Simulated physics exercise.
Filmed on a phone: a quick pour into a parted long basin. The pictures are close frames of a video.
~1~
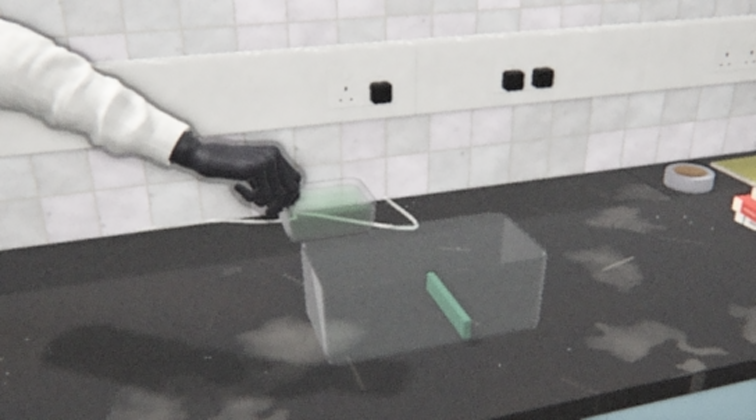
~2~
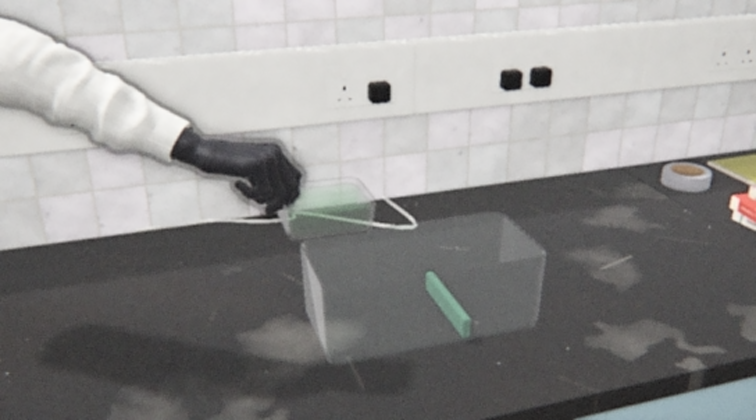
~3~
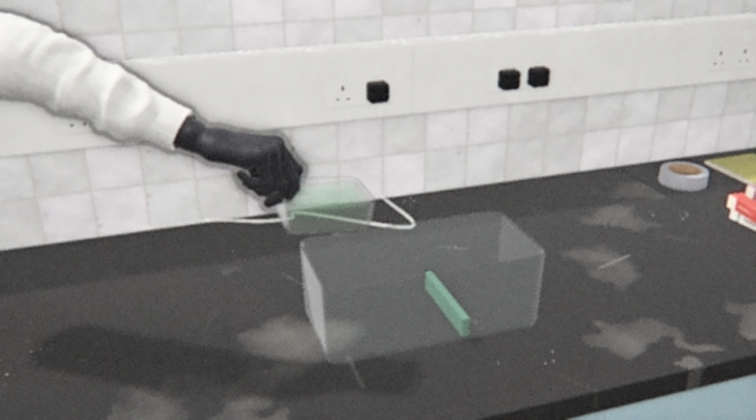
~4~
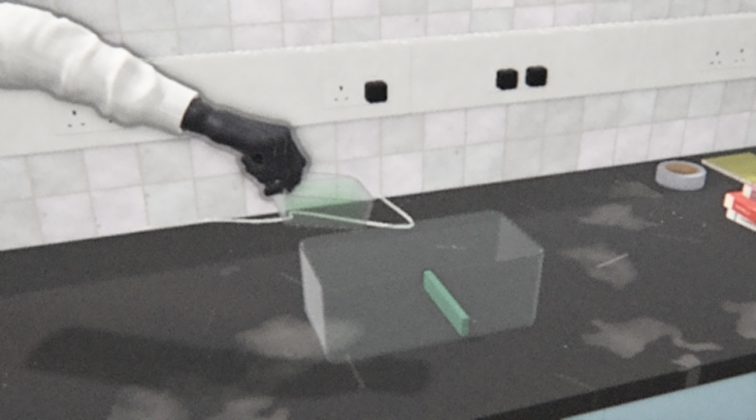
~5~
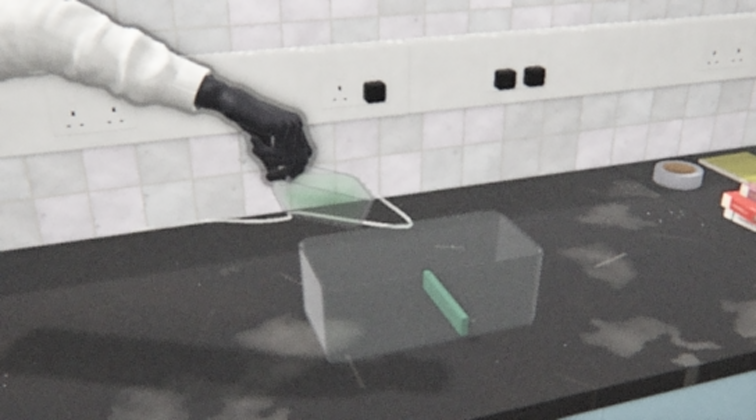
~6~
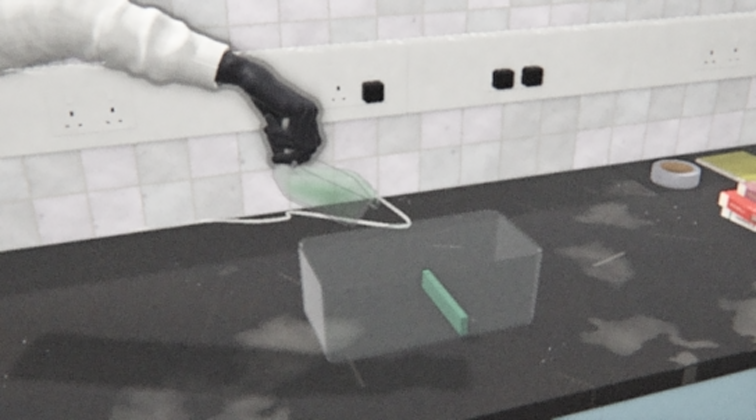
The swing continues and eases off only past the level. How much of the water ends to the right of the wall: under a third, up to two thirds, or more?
In the end less than a third is right of the wall.
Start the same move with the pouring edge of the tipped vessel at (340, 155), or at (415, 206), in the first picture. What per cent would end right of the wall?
The first gives 10 %, the second 75 %.
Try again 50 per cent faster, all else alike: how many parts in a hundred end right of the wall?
Near 30 %.
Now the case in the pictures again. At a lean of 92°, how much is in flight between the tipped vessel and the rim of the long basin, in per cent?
Some 50 per cent.
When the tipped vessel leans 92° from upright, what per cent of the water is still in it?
Near 10 %.
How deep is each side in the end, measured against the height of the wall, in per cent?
Near 30 on the left, 10 on the right.
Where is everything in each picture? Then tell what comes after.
It leans 0°; its right rim is at (367, 190); the water meets the walls at (282, 204) and (365, 193); the long basin's rim runs from (312, 266) to (525, 234); the wall's top is at (448, 296), in the first frame.
It leans 1°; its right rim is at (367, 190); the water meets the walls at (282, 202) and (364, 192), in the second frame.
It leans 6°; its right rim is at (366, 190); the water meets the walls at (281, 199) and (363, 190), in the third frame.
It leans 12°; its right rim is at (365, 190); the water meets the walls at (280, 194) and (363, 186), in the fourth frame.
It leans 21°; its right rim is at (365, 190); the water meets the walls at (279, 186) and (361, 184); 4 per cent is over the edge, in the fifth frame.
It leans 32°; its right rim is at (364, 190); the water meets the walls at (279, 176) and (357, 181); 10 per cent is over the edge, in the sixth frame.
A moment on, the tilt is 92° and 9 per cent is still to pour, 40 is left of the wall and 0 right of it.
Next, the tilt is 109° and 0 per cent is still to pour, 74 is left of the wall and 22 right of it.
Then the tilt is 109° and 0 per cent is still to pour, 78 is left of the wall and 21 right of it.
Later the tilt is 109° and 0 per cent is still to pour, 78 is left of the wall and 21 right of it.
At rest 78 per cent lies left of the wall, 21 right of it and 1 outside.
